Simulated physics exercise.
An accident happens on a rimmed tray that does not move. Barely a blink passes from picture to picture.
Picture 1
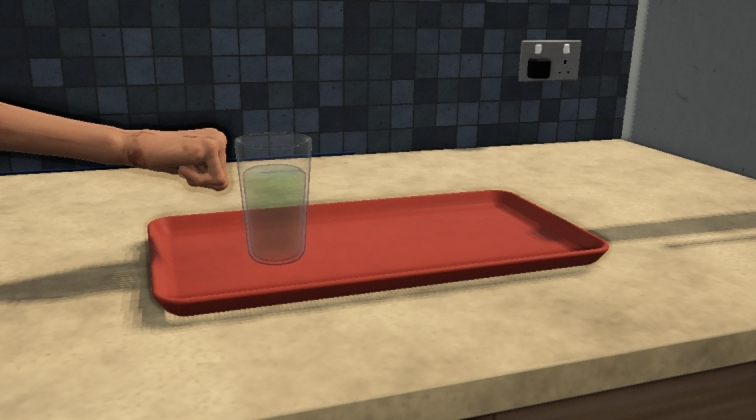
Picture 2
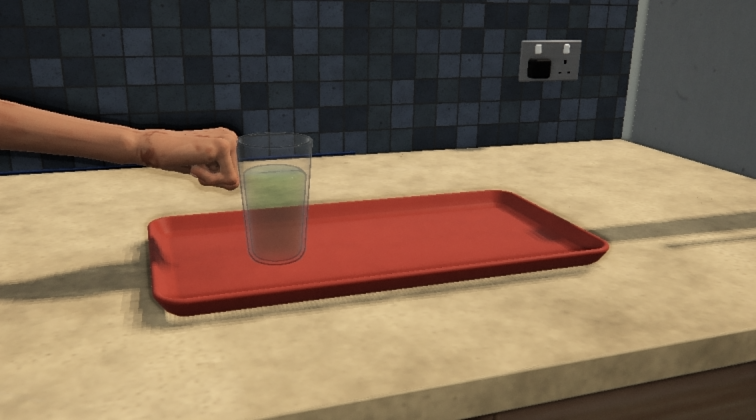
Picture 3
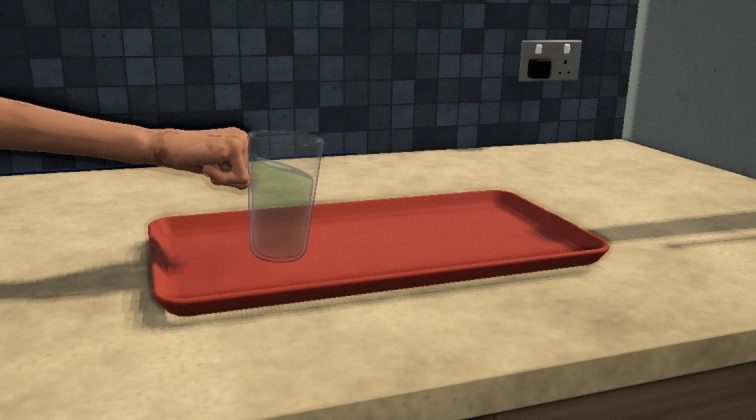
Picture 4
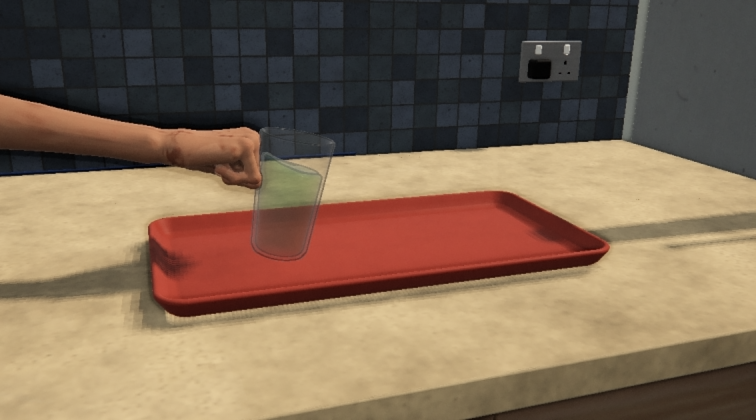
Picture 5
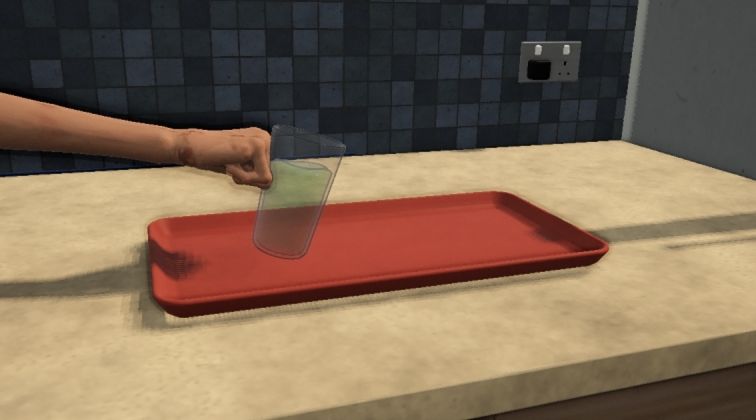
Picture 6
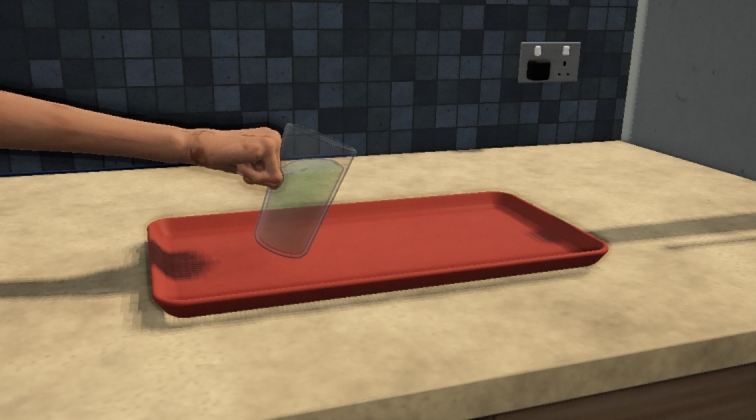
In this clip, a hand reaches in from the left toward a clear glass of pale green liquid on a red rimmed tray, then pushes against its upper side, and the glass leans progressively to the right.
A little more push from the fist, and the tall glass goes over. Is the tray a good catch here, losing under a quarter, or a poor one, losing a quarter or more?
A poor one.
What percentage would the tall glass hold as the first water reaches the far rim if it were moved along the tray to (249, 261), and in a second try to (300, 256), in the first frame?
Roughly 55 percent in the first spot and 60 percent in the second.
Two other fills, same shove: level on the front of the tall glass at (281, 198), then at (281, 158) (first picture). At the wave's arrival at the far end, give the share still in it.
About 60 per cent first, about 60 per cent second.
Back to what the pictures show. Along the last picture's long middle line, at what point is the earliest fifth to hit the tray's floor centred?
Close to (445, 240).
A moment on, the tall glass is falling and 100 per cent is in the glass, 0 on the tray and 0 above or beyond its rim.
Next, the tall glass lies on its side and 79 per cent is in the glass, 8 on the tray and 13 above or beyond its rim.
Then the tall glass lies on its side and 48 per cent is in the glass, 42 on the tray and 10 above or beyond its rim.
Later the tall glass lies on its side and 25 per cent is in the glass, 40 on the tray and 35 above or beyond its rim.
In the end 64 per cent is held by tray and glass, 36 is off the tray.
